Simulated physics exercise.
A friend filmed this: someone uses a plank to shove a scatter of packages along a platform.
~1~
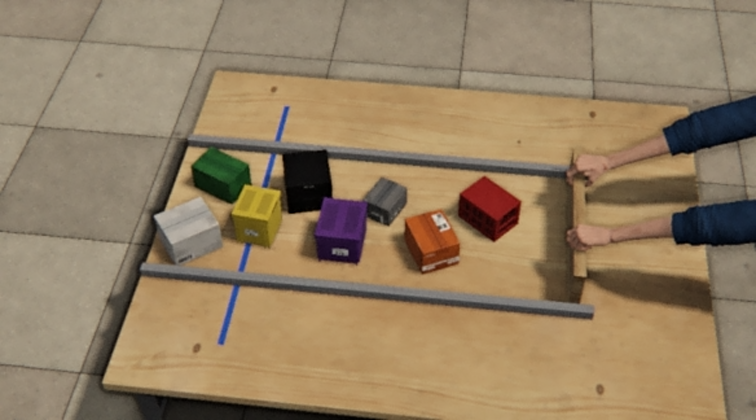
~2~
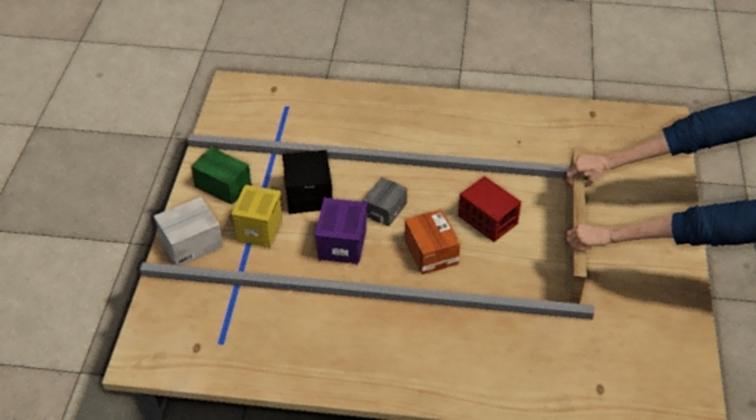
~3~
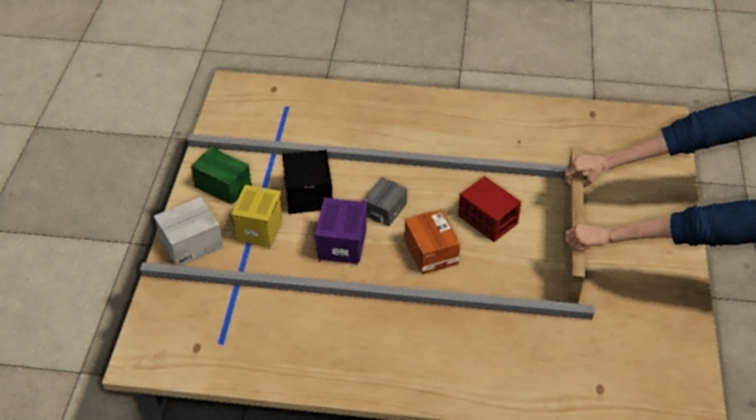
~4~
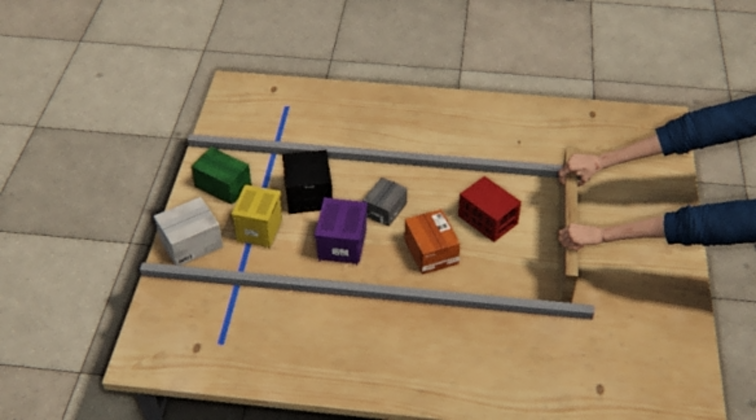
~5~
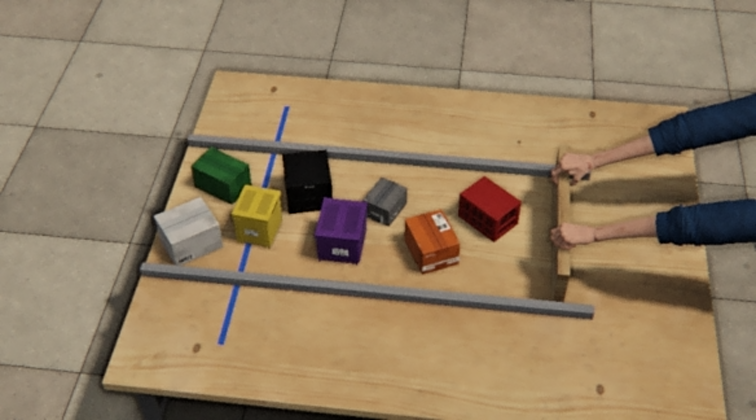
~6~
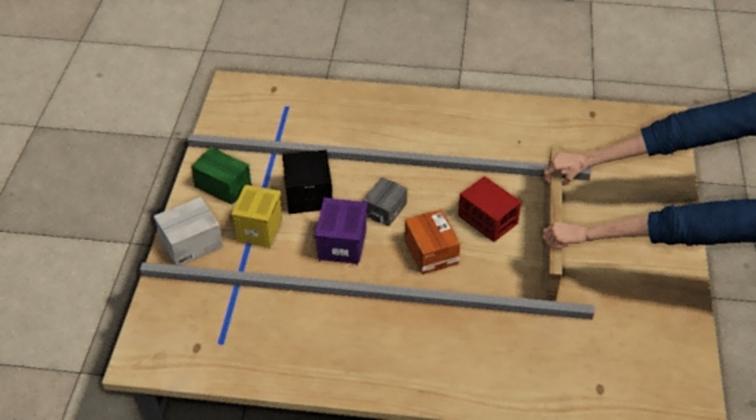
Two hands in dark blue sleeves grip a wooden plank at the right of a pale wooden platform set on grey paving, seen from above at an angle. Between two grey rails lie a white box, green box and yellow tote near a blue tape line at left, black crate, purple tote and grey parcel mid-platform, orange box and red crate at right. The hands slide the plank slightly left, touching no packages, while the view stays still.
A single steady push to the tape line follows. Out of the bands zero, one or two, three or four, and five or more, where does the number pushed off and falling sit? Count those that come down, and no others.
The tally of those that come down is above two and below five.
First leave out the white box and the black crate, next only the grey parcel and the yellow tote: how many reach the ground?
Tally of falls: 2 for the first try, 2 for the second.
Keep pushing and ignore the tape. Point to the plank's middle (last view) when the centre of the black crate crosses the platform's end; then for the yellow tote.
I reckon its middle sits around (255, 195) and then around (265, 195).
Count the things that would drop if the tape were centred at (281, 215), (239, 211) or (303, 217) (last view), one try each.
2, 4, 2.
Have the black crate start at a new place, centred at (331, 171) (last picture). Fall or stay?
Started there, the object is not lost.
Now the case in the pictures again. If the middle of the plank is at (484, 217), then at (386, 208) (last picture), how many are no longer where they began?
So 1, and at the other place 5.
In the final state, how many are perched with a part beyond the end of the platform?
Overhanging: 1.
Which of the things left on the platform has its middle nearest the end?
The black crate is the one.
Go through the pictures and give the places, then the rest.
White box (189, 232); green box (221, 176); yellow tote (258, 217); plank (576, 225); tape (257, 213), in the first picture.
Green box (222, 176); red crate (489, 209), in the second picture.
Yellow tote (258, 217); grey parcel (385, 202), in the third picture.
White box (189, 232); black crate (308, 182), in the fourth picture.
Green box (222, 176); purple tote (342, 232), in the fifth picture.
White box (189, 232); green box (222, 176); yellow tote (258, 217); plank (553, 223); tape (257, 213), in the sixth picture.
A little later, none off yet; white box at rest near (189, 232); green box at rest near (222, 176); yellow tote at rest near (258, 217).
When it is over, the number that fall off is three or four; down, yellow tote, green box and white box.
